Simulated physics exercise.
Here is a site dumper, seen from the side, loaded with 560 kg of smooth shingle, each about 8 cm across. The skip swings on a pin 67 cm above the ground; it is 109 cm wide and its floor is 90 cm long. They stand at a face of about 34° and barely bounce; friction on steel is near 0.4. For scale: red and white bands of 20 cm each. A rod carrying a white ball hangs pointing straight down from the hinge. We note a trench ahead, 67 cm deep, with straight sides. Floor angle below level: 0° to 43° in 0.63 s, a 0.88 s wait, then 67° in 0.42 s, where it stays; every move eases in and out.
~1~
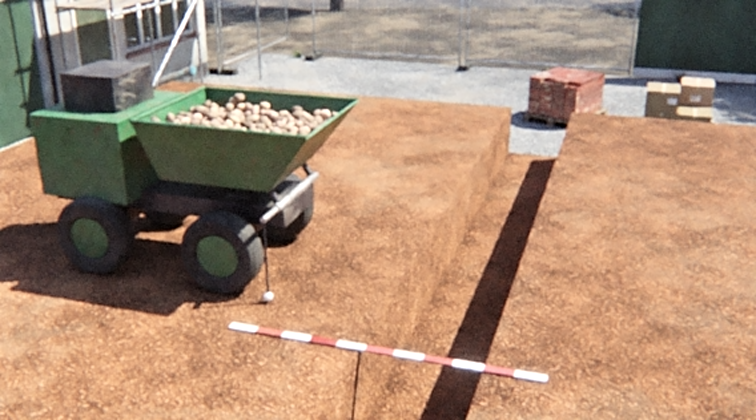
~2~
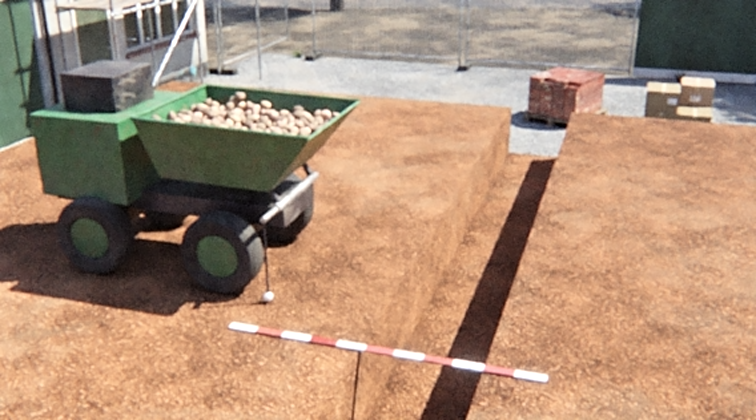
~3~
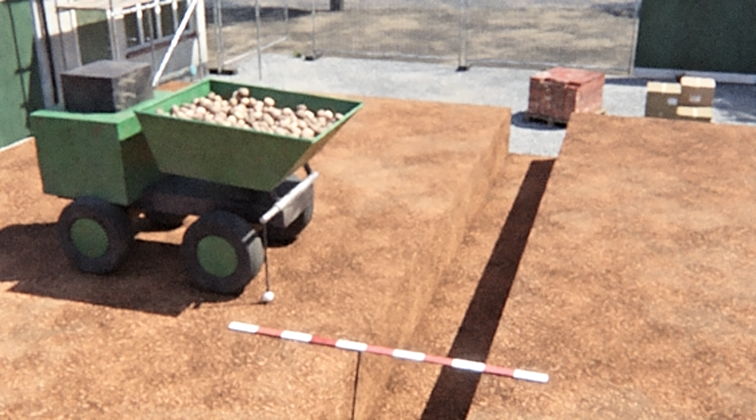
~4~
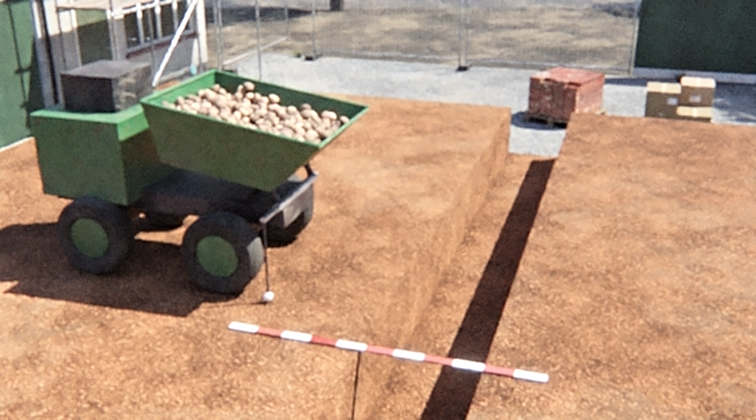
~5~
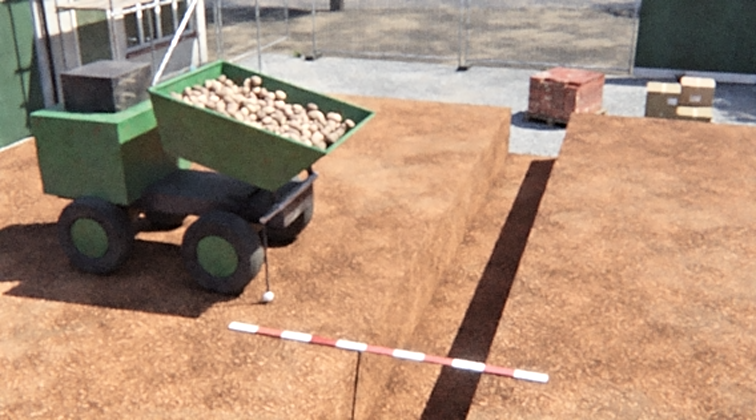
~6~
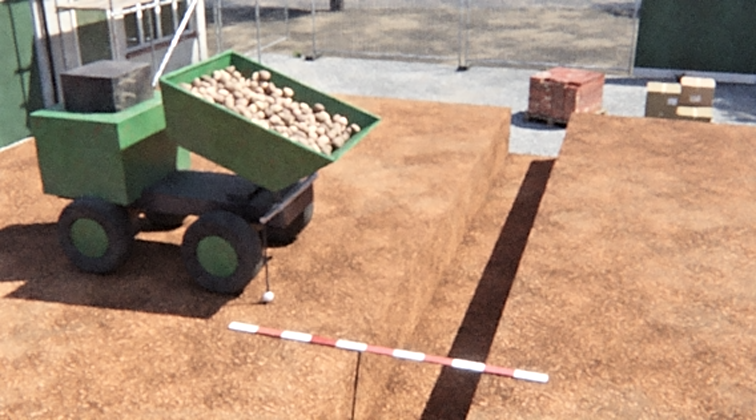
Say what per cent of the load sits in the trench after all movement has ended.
About 100 per cent of it.
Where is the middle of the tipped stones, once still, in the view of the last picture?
Around (450, 354).
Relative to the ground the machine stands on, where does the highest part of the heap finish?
Some 8 cm above that level.
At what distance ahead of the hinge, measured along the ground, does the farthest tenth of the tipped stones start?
About 160 cm.
A little later the floor is at 36°; 100 % in the skip; the foremost stones are at (346, 160).
Then the floor is at 43°; 100 % in the skip; the foremost stones are at (371, 171).
Later still the floor is at 67°; 44 % in the skip, 4 % short of the trench, 53 % in the trench; the foremost stones are at (496, 377).
In the end the floor is at 67°; 0 % in the skip, 1 % short of the trench, 99 % in the trench; the foremost stones are at (490, 393).
